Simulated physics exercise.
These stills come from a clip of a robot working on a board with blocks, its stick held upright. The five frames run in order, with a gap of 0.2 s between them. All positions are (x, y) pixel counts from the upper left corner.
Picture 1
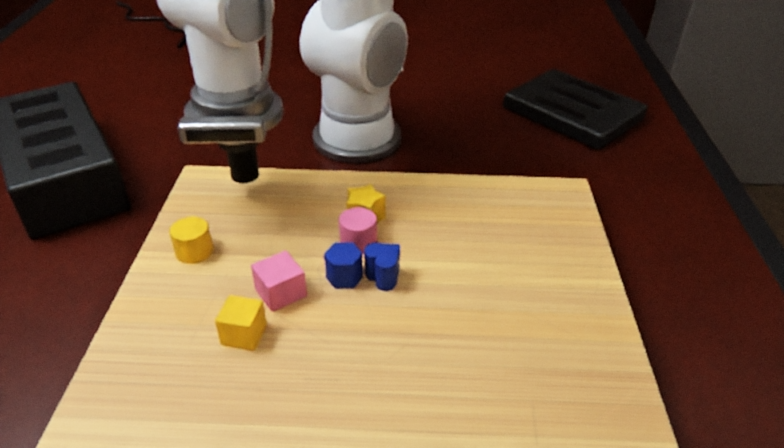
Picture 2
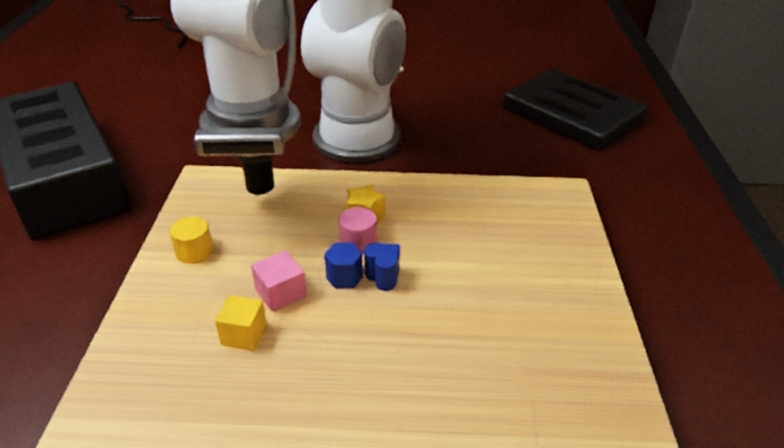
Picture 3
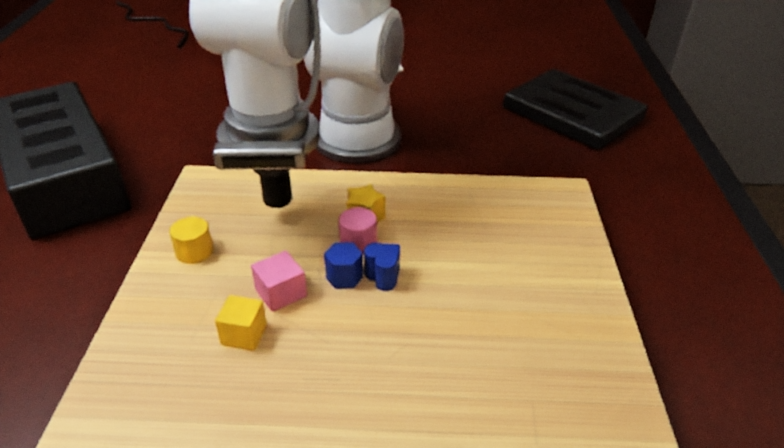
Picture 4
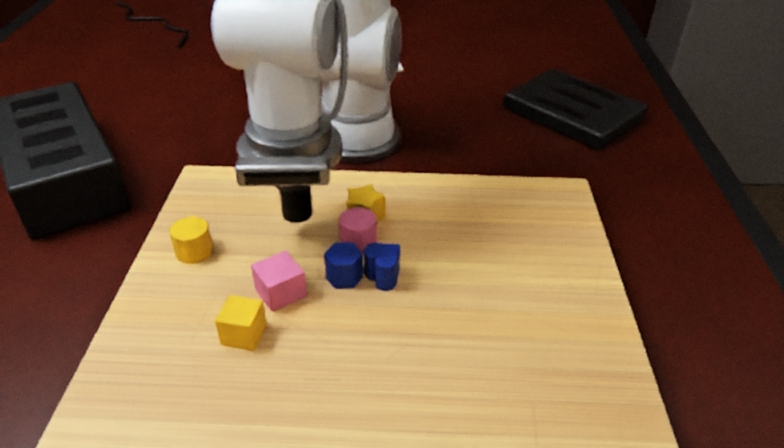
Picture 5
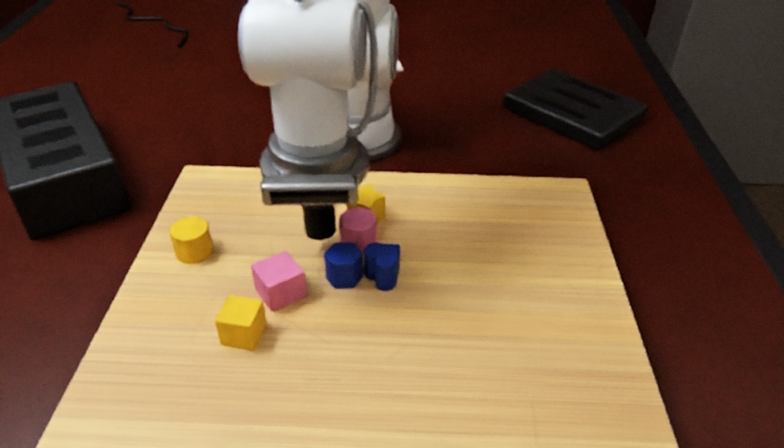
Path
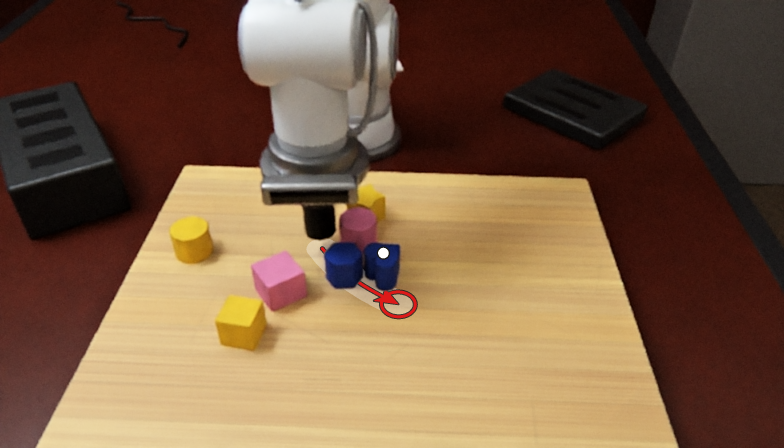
A light wooden board lies on a dark reddish table, seen from above at an angle by a still camera. A yellow star, a pink round block and two blue blocks cluster near the upper middle, with a pink cube and two yellow blocks to the left. A white robot arm moves its short black stick rightward and toward the viewer, nearing the cluster, while the blocks stay still.
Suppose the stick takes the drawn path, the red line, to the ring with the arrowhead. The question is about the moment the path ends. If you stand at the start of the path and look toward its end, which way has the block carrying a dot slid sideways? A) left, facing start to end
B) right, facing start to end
It's A.
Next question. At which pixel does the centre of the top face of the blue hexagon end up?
Its top centre is at about (386, 305).
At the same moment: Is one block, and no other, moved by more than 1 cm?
It seems not.
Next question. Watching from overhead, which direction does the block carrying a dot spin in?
From overhead, anticlockwise.
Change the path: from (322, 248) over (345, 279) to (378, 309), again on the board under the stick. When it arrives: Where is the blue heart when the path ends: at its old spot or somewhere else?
By the last moment of the path, the blue heart has stayed put.
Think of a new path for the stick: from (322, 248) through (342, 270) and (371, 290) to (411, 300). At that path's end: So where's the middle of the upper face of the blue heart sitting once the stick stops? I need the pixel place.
For the centre of its top, I'd go with (434, 256).
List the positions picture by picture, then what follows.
In the first picture, stick's lower end at (245, 176); blue hexagon at (343, 253); pink disc at (358, 218); blue heart at (383, 253).
In the second picture, stick at (261, 187); blocks still.
In the third picture, stick at (278, 200); blocks still.
In the fourth picture, stick at (298, 214); blocks still.
In the fifth picture, stick at (321, 231); blue hexagon at (343, 253); pink disc at (358, 218); blue heart at (383, 253).
Drawn move, from (322, 248) over (341, 269) and (367, 288) to (398, 304); the dot is on the blue heart.
The first path, step by step. One third of the way, stick at (340, 251); blue hexagon at (355, 267).
Two thirds of the way, stick at (367, 270); blue hexagon at (374, 289), turned 35° clockwise; blue heart at (403, 257), turned 25° anticlockwise.
At the end, stick at (399, 286); blue hexagon at (386, 305), turned 95° clockwise; pink disc still; blue heart at (425, 261), turned 80° anticlockwise.
